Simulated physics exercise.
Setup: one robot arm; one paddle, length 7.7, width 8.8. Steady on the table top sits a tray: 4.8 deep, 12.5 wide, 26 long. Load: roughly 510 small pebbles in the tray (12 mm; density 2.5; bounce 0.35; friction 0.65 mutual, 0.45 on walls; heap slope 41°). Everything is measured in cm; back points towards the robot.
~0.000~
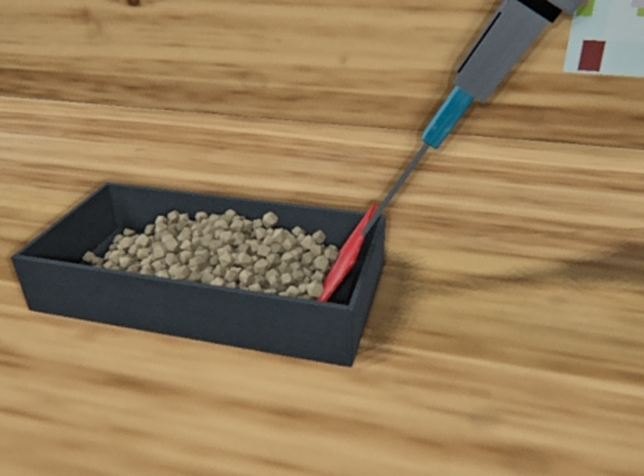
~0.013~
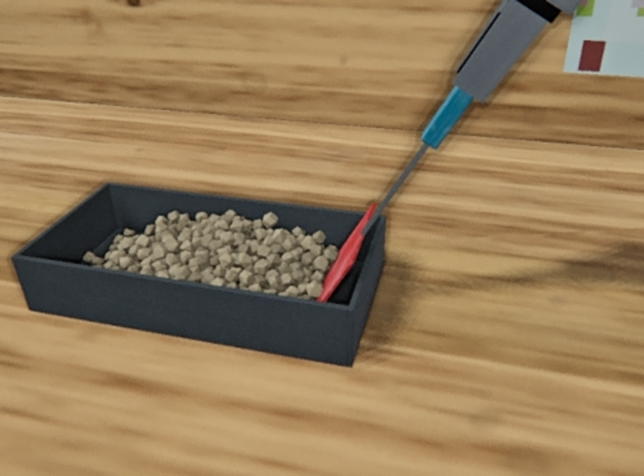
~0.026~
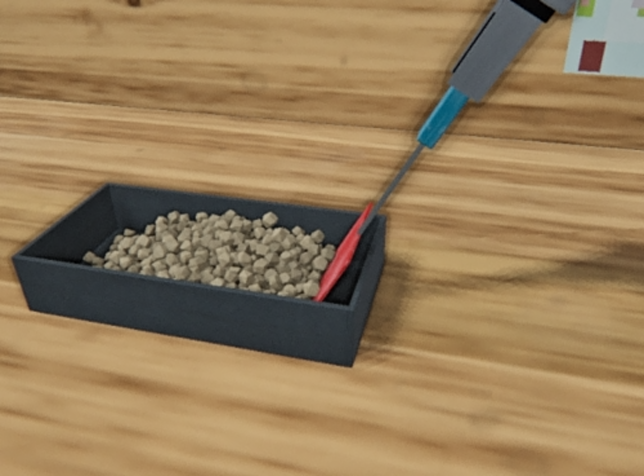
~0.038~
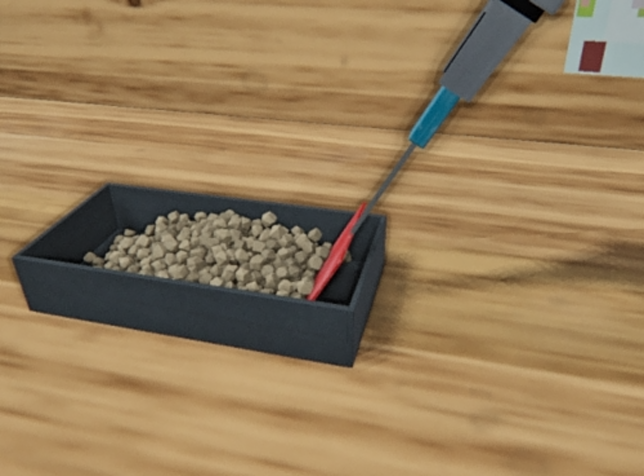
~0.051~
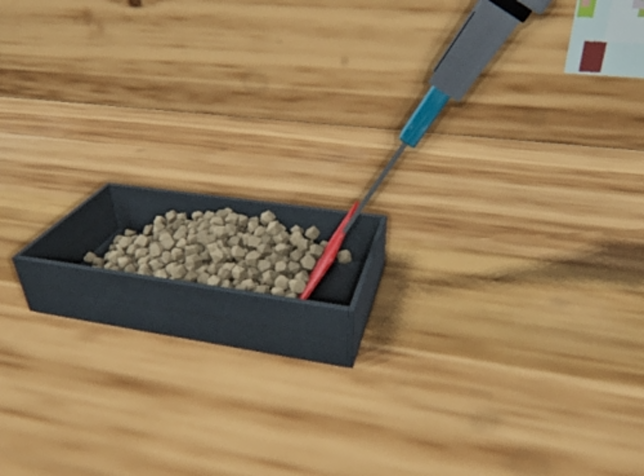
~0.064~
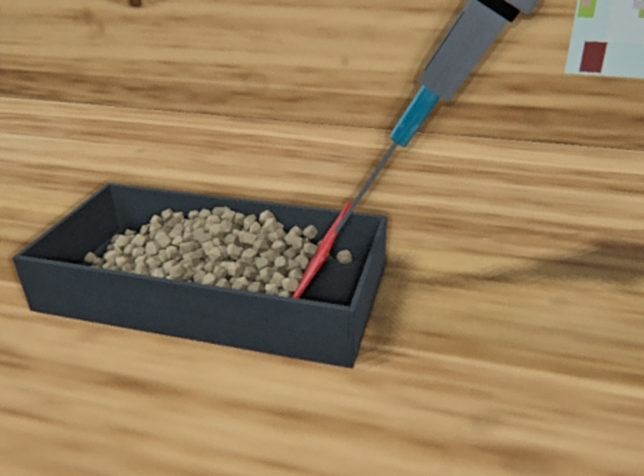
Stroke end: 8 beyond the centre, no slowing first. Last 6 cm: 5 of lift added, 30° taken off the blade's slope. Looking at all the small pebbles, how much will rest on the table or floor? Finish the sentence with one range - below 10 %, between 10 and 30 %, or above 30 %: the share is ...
The share is between 10 and 30 %.
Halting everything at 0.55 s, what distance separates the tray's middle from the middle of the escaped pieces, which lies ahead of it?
Roughly 14 centimetres ahead.
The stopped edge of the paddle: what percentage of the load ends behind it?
About 35 percent.
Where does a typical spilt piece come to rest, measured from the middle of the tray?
About 16 cm out from the centre.
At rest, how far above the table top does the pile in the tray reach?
It reaches roughly 8.5 cm.
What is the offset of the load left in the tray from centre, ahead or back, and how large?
Offset: About 7.5 cm, ahead.
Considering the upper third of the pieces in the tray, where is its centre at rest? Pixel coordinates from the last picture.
About (100, 214).
By 0.18 s, sloping 61°, highest piece 7 above the table; 512 in the tray, 1 on the blade or in flight.
By 0.29 s, sloping 50°, highest piece 10 above the table; 504 in the tray, 1 on the table or floor, 8 on the blade or in flight.
By 0.55 s, sloping 31°, highest piece 9 above the table; 405 in the tray, 95 on the table or floor, 13 on the blade or in flight.
By 1.60 s, sloping 31°, highest piece 8 above the table; 402 in the tray, 111 on the table or floor.
Final count, 402 in the tray, 111 on the table or floor. That is 22 % on the table or floor.
